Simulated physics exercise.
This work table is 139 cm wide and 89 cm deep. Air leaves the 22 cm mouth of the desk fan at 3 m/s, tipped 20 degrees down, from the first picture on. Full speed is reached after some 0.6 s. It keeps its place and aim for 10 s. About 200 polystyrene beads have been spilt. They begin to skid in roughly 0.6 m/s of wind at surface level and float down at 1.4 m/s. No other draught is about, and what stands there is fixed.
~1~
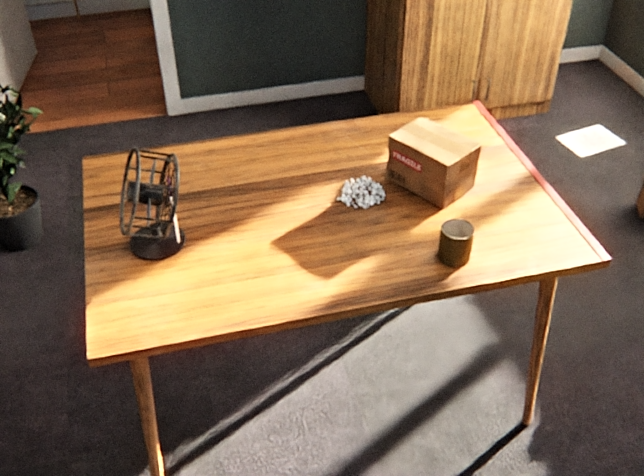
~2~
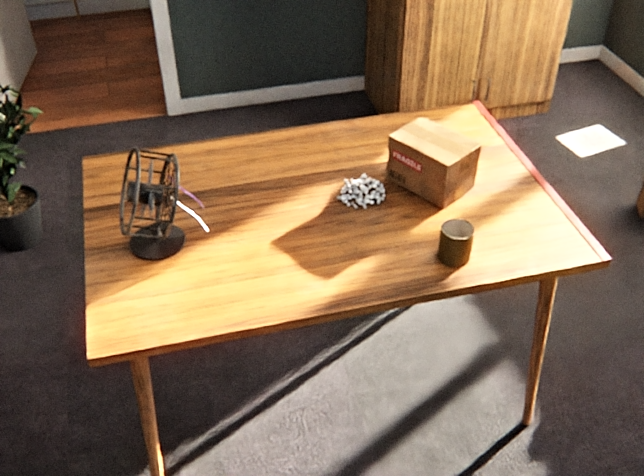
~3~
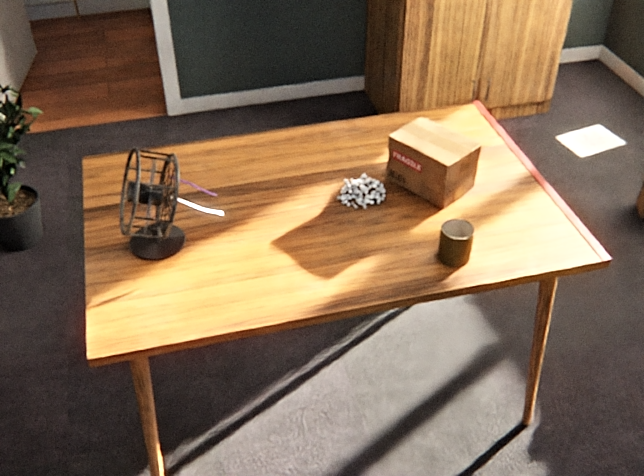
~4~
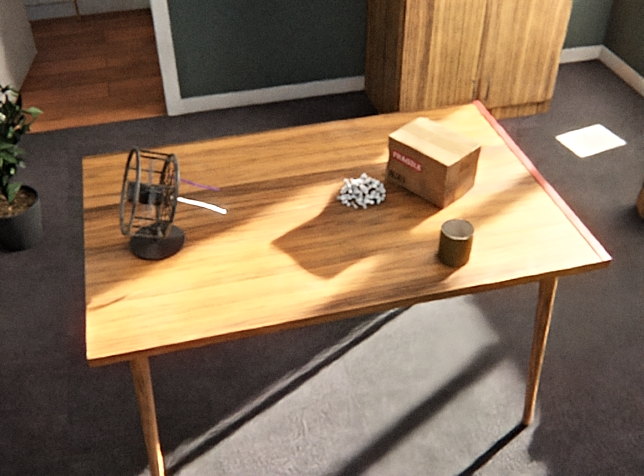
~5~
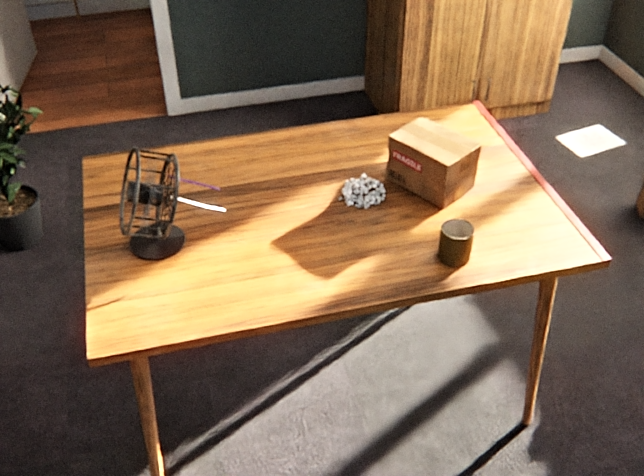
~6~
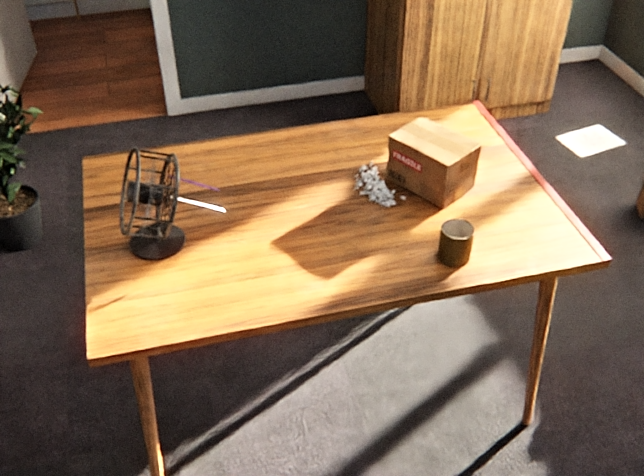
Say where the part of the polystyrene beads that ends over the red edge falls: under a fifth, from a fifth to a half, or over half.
The share over the red edge is more than half.
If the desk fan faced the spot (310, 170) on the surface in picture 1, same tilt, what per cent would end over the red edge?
In that case some 60 per cent.
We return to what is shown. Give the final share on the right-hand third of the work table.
About 0 %.
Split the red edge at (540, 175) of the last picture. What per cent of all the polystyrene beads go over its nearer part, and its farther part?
About 50 % nearer and 20 % farther.
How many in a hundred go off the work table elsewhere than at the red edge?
Some 30 per cent.
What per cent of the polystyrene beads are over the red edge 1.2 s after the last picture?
Near 60 %.
Then, 1.2 s after the last picture the count stands so, 56 % are over the red edge.
Then, 2.4 s after the last picture the count stands so, 64 % are over the red edge.
Then, 4.7 s after the last picture the count stands so, 66 % are over the red edge.
Then, 9.2 s after the last picture, at the end, 68 % are over the red edge.
